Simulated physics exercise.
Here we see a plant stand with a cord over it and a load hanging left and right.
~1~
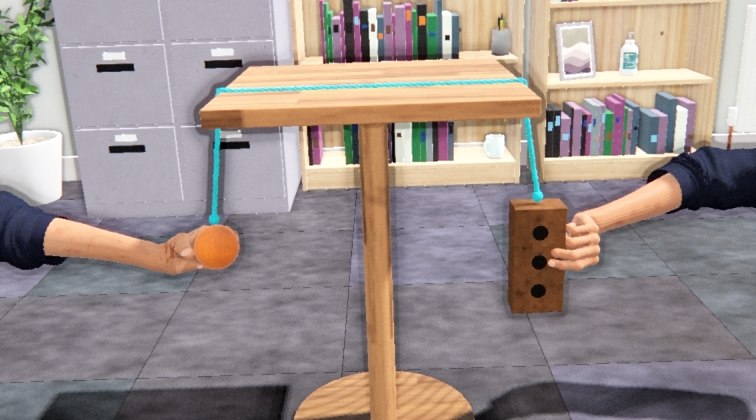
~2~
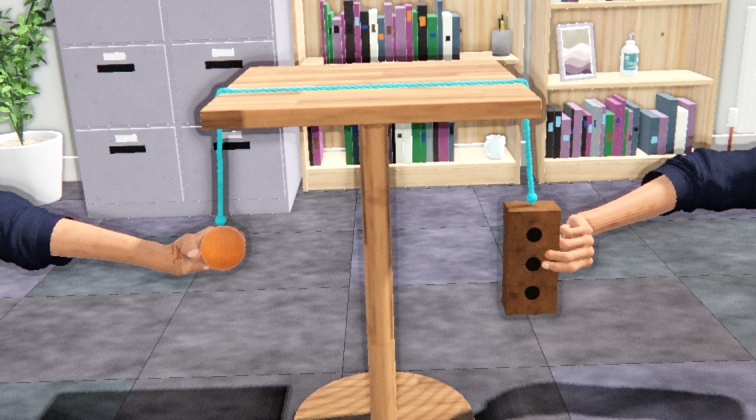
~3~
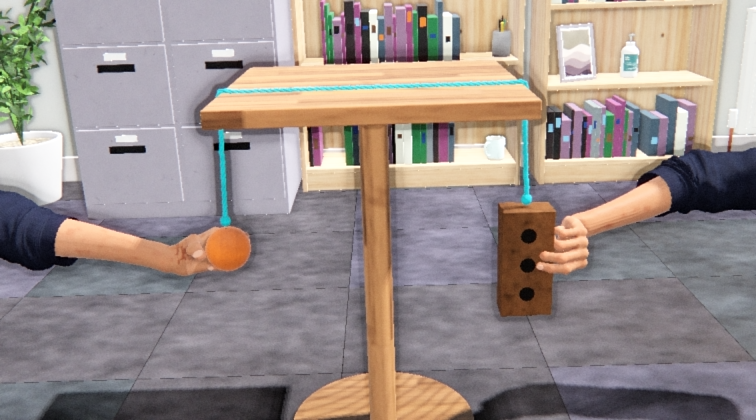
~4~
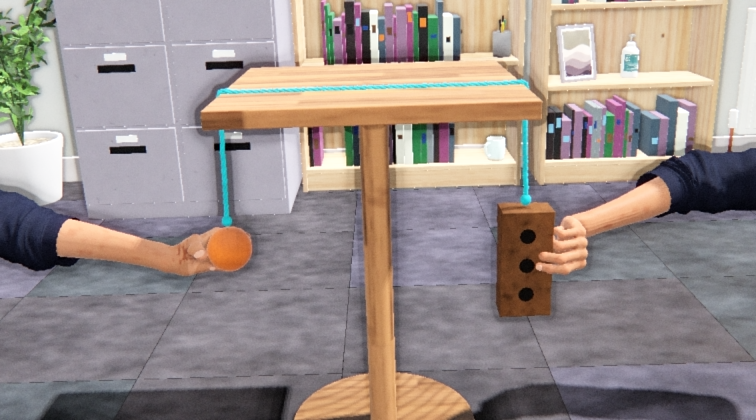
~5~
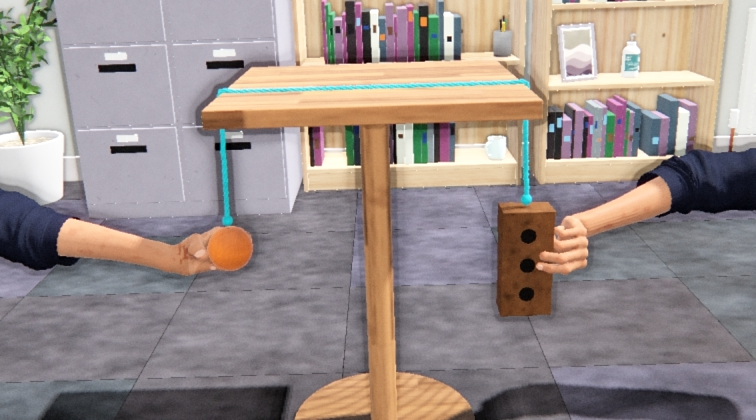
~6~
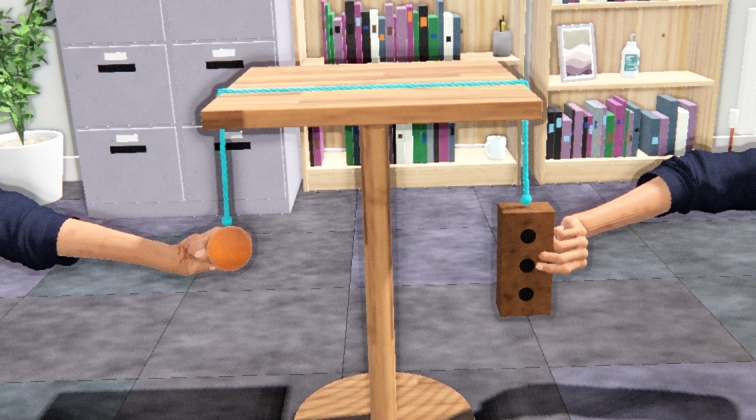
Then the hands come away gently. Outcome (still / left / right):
Right.
Then, 0.84 s past the final frame, left orange pulled up onto the top near (302, 67); right brick down on the floor near (494, 405).
Then, 1.46 s past the final frame, left orange higher near (562, 100); right brick down on the floor.
When it is over, left orange down on the floor; right brick down on the floor. The cord runs down on the right.
